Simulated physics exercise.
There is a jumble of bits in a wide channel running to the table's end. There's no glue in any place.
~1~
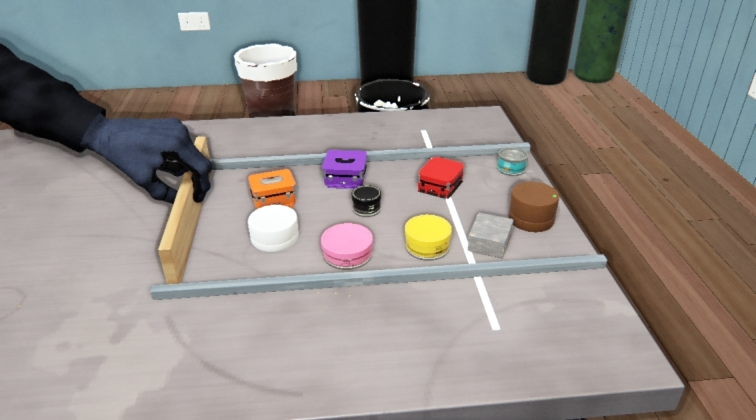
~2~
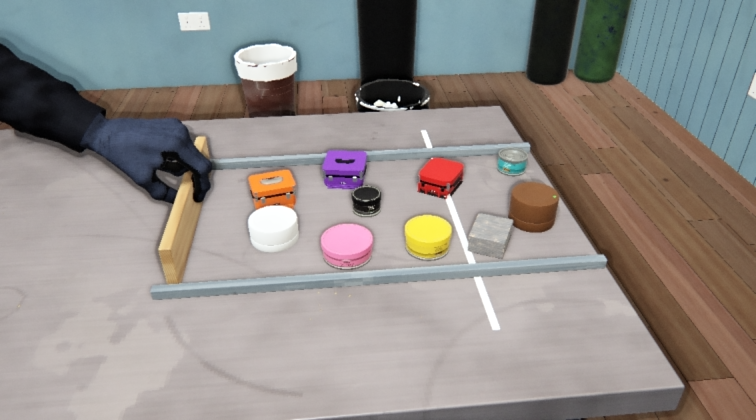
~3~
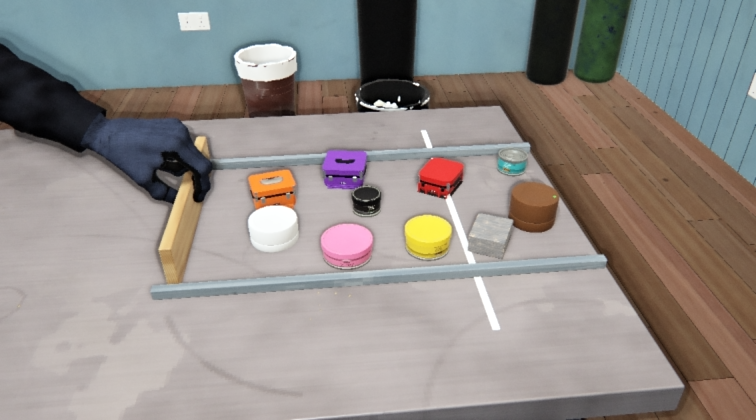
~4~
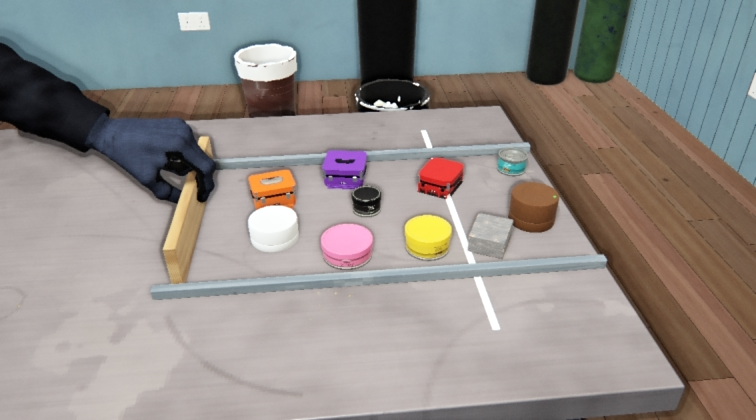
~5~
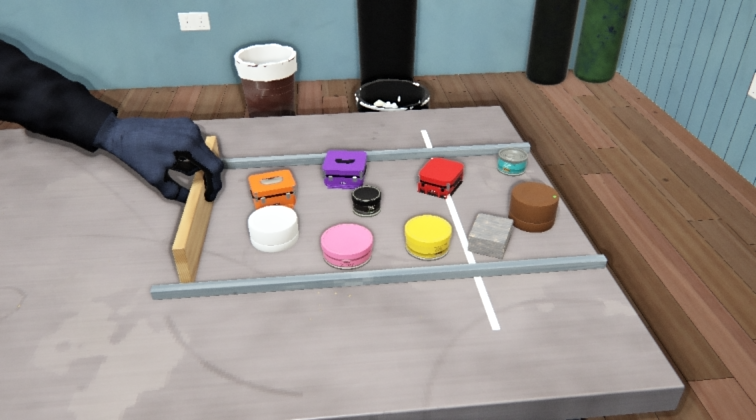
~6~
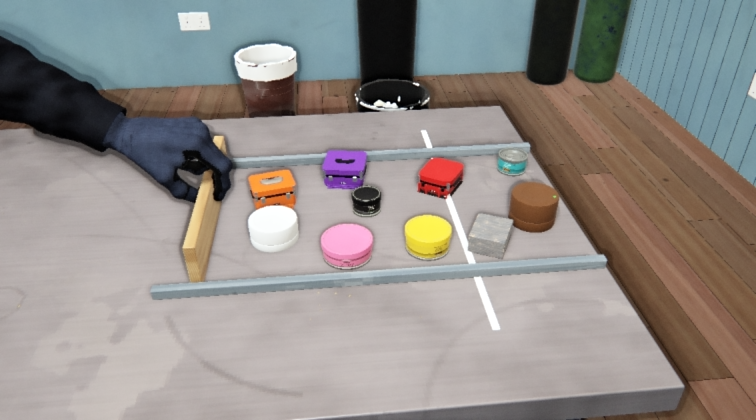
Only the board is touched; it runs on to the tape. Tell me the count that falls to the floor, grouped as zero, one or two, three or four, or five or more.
It ends with no piece gone from the top.
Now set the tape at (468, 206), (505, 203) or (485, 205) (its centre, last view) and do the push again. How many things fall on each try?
Try by try, 0, 3 and 2.
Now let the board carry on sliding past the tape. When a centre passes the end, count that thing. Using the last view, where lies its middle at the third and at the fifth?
The first puts it near (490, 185), the next near (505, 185).
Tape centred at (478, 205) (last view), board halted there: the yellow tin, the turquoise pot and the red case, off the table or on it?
In order, the yellow tin keeps its spot, then the turquoise pot goes off the edge, then the red case keeps its spot.
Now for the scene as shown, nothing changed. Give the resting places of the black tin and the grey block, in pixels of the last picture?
Near (500, 199) and (564, 239).
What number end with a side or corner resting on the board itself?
That comes to 4.
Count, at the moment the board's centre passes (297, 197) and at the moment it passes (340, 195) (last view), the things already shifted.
3 and 5.
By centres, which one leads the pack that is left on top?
Answer: The turquoise pot.
Early on, none off yet; turquoise pot at rest near (512, 162); brown lid at rest near (533, 207); grey block at rest near (490, 236).
Finally, the number that fall off is zero.
